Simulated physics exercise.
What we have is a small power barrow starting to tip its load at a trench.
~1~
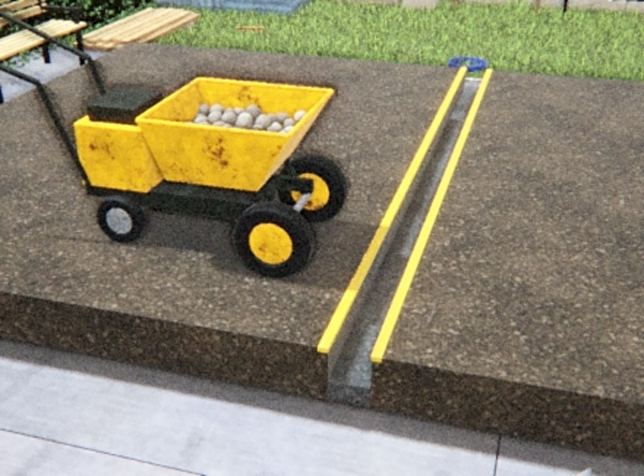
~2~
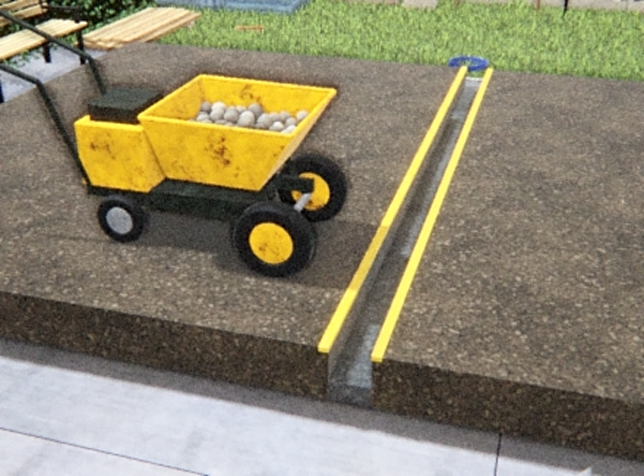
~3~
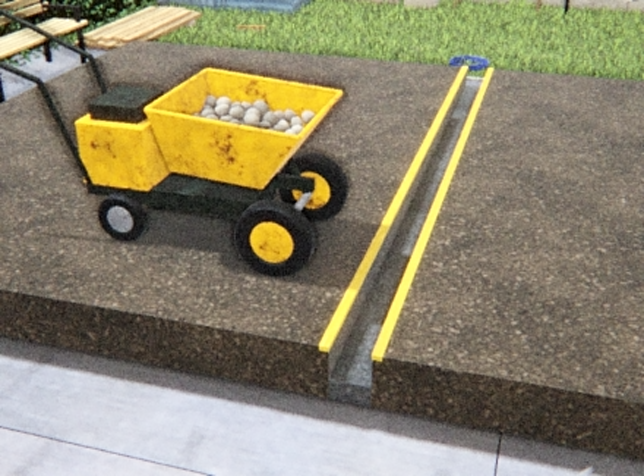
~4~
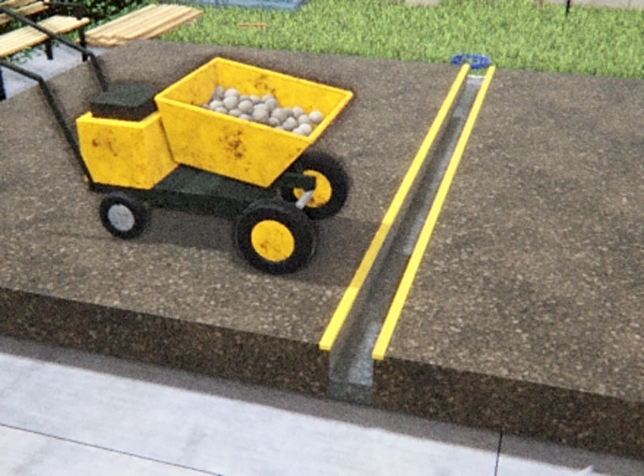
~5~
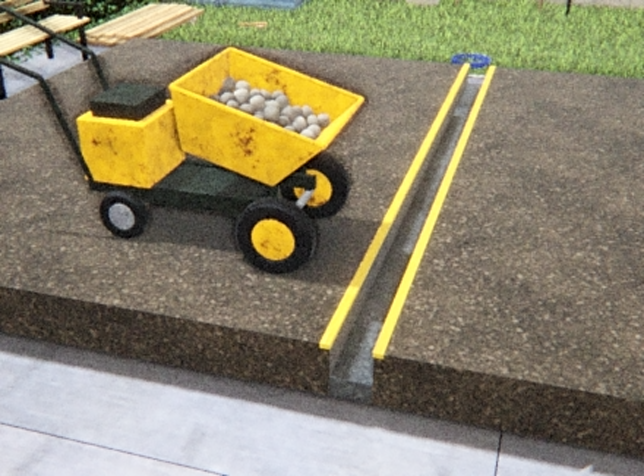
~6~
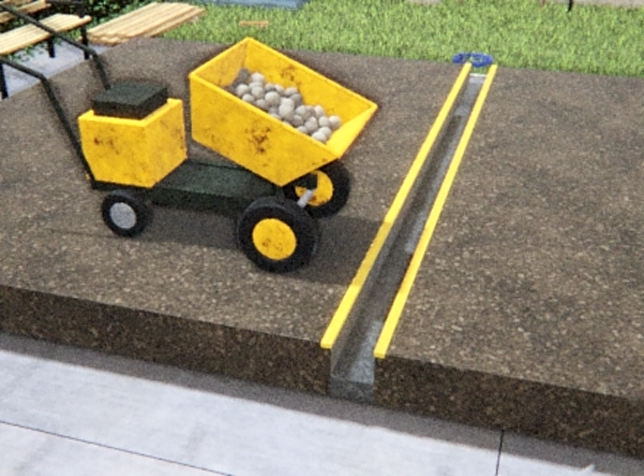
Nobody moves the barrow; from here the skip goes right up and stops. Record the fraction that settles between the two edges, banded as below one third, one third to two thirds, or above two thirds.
Fraction between edges: Below one third.
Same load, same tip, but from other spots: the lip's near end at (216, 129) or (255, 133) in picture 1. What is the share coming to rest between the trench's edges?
You'd see around 60 per cent the first time and around 70 per cent the second.
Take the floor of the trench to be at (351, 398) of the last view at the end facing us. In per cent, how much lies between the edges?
The share comes out near 20 percent.
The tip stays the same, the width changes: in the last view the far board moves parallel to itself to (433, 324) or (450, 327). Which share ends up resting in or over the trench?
For the first it's 70 per cent, for the second 90 per cent.
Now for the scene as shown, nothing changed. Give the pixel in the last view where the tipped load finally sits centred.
Roughly at pixel (453, 257).
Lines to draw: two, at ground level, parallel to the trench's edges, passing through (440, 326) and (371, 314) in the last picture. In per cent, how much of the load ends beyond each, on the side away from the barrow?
About 50 and 90 per cent.
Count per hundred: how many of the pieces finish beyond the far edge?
Near 80 %.
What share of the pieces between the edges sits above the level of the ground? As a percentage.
About 10 per cent.
Shortly afterwards, skip tipped steeply; the whole lot in the skip.
Next, skip tipped right over; the bulk in the skip; near a quarter beyond it; only a few falling.
Some moments later, skip tipped right over; a little in the skip; a little in or heaped over the trench; the bulk beyond it.
In the end, skip tipped right over; near a quarter in or heaped over the trench; the bulk beyond it.
